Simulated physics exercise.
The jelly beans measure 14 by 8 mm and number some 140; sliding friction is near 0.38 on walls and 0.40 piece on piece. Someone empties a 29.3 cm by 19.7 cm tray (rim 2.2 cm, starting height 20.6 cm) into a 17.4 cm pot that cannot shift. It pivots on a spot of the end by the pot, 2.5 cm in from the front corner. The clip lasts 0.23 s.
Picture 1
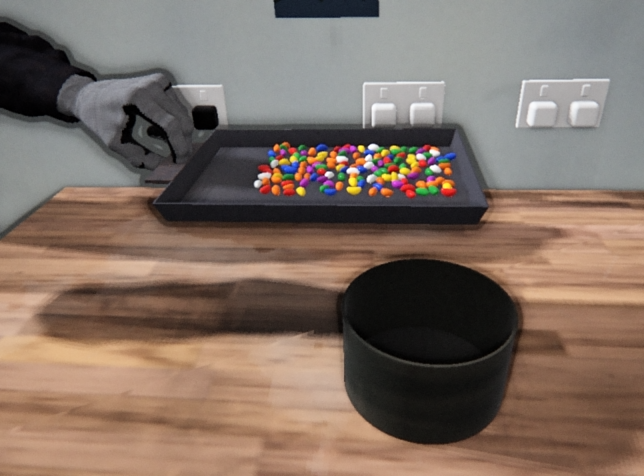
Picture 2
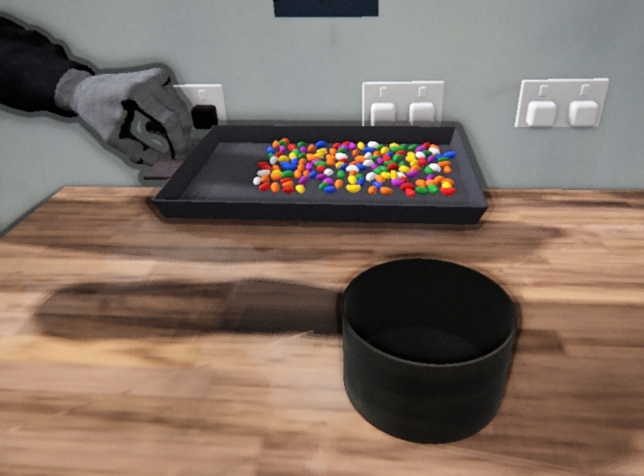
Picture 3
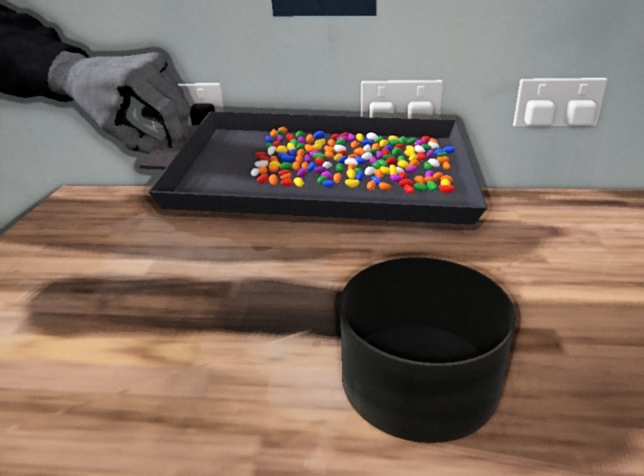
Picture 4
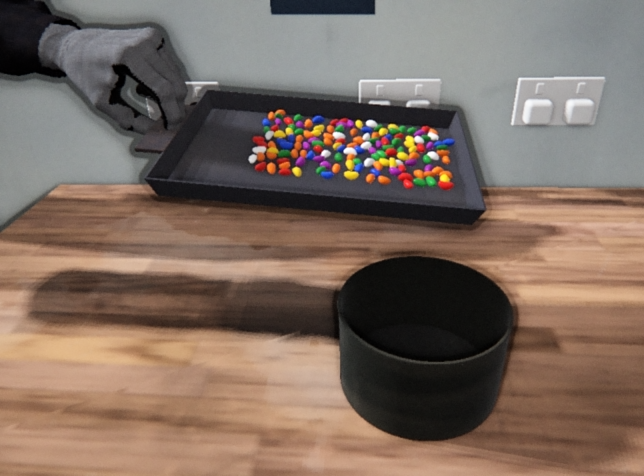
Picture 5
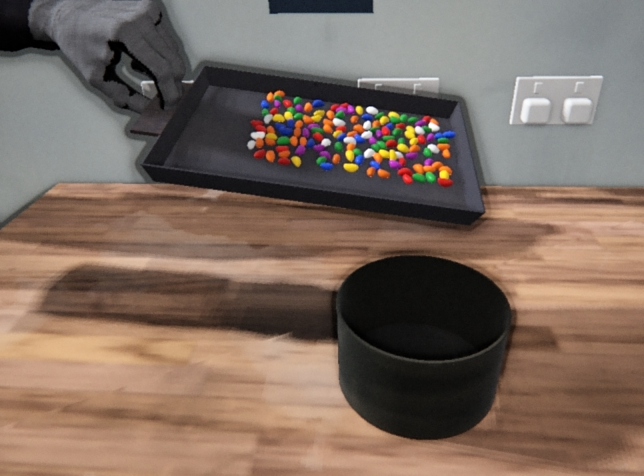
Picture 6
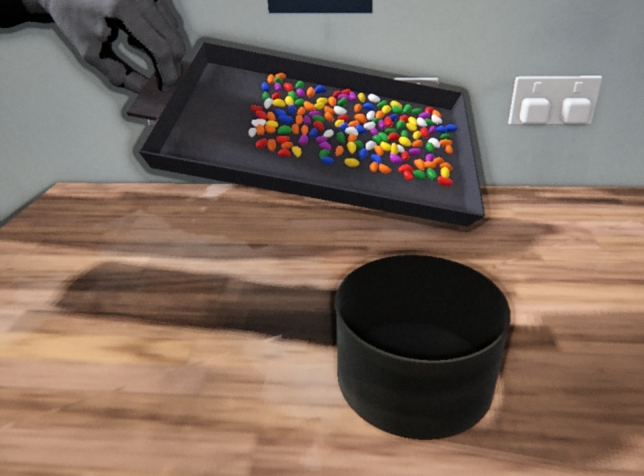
On a wooden counter, a gloved hand raises the left end of a candy-filled tray.
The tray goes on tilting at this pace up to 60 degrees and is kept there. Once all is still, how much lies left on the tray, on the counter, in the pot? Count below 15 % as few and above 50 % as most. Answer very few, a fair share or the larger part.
Tray: A fair share, counter: A fair share, pot: A fair share.
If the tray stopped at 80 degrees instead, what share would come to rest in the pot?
It would be near 55 per cent.
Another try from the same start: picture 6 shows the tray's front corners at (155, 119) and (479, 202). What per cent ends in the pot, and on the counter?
Pot 5, counter 20.
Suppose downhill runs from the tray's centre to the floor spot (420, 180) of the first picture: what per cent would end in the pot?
Some 0 per cent.
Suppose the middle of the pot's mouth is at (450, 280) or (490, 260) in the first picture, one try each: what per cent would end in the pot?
About 10 and 0 per cent.
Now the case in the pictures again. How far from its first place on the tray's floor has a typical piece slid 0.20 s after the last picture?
Some 3 cm.
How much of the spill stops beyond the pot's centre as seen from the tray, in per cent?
About 100 per cent.
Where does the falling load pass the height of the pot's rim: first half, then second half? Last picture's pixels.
At about (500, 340), then at (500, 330).
Then, 0.20 s after the last picture, tilt 40 degrees; the tray holds 100 %, the pot 0 %.
Then, 0.33 s after the last picture, tilt 54 degrees; the tray holds 100 %, the pot 0 %.
Then, 0.59 s after the last picture, tilt 60 degrees; the tray holds 50 %, the pot 15 %.
In the end, tray 35 %, counter 30 %, pot 35 %.
